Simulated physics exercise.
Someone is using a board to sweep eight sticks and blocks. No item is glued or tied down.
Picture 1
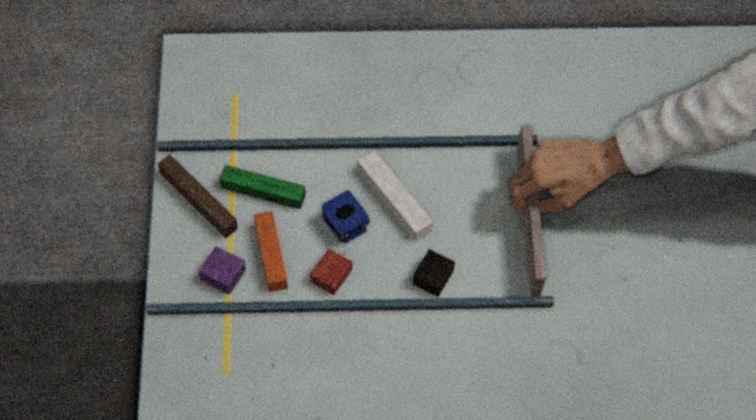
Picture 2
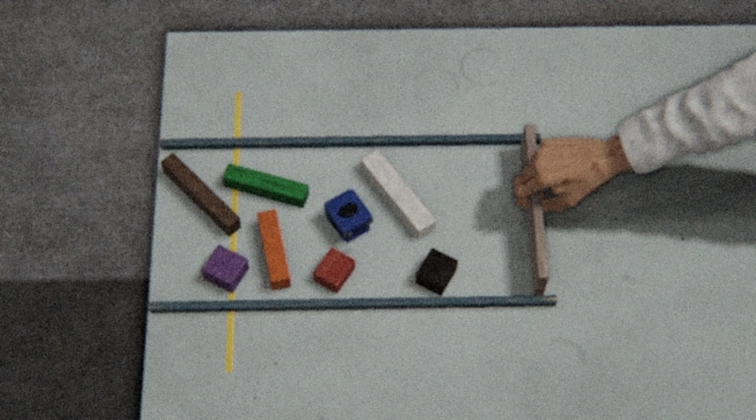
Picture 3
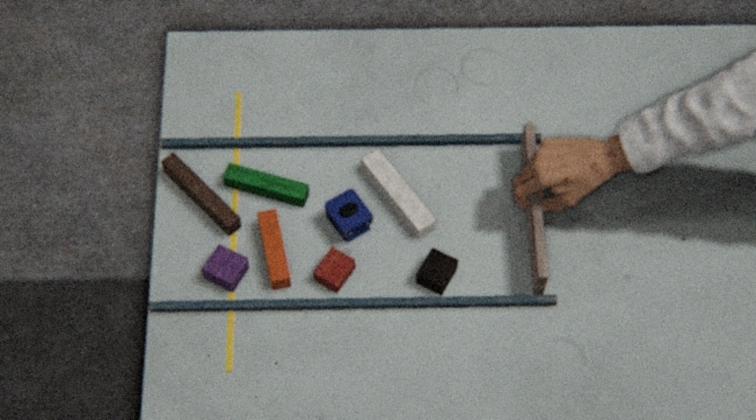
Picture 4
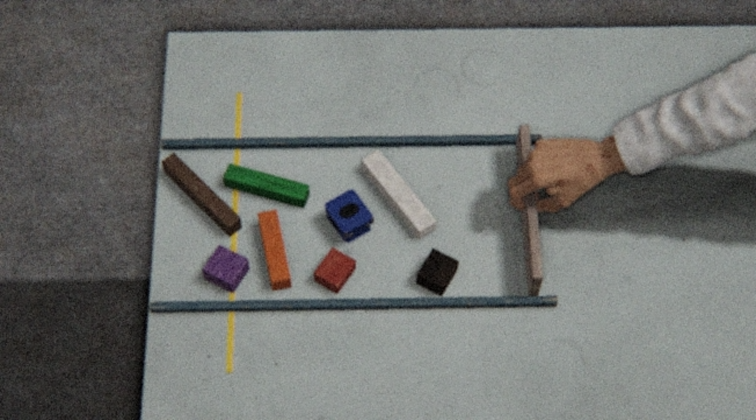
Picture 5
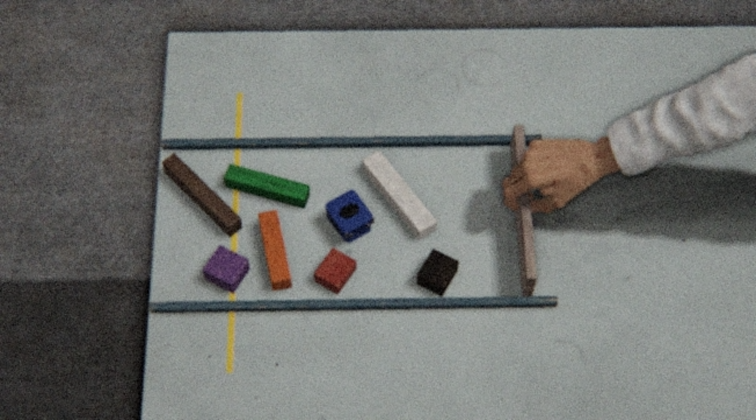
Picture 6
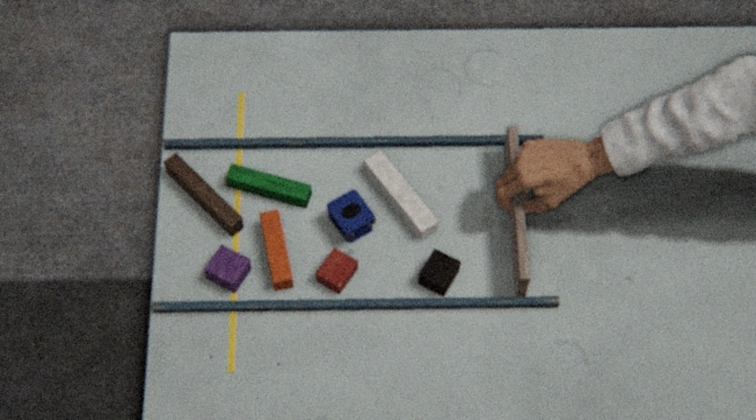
On a pale tabletop, a hand slides a board slightly left toward eight unmoving coloured pieces.
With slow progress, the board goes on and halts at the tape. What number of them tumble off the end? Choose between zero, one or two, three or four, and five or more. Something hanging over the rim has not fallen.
The count is one or two.
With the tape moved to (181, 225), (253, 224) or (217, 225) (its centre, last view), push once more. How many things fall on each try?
Down on the floor: 6, 0 and 3.
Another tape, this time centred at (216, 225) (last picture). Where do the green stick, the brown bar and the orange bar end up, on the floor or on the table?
The green stick is kept; the brown bar tumbles off; the orange bar goes over.
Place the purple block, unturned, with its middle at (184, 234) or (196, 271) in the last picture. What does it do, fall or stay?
First place: It comes off; second place: It comes off.
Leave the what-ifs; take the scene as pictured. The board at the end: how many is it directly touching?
It is in contact with 2.
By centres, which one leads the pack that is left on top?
Answer: The orange bar.
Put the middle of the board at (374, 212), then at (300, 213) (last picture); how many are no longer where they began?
So far 4, and 8 at the second.
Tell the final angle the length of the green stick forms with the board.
Roughly 30°.
A little later, none off yet; brown bar at rest near (204, 195); purple block at rest near (228, 269); green stick at rest near (269, 186).
Next, none off yet; brown bar at rest near (204, 195); purple block moving near (219, 270); green stick shifted a little near (234, 179).
When it is over, the number that fall off is one or two; down, purple block and brown bar.
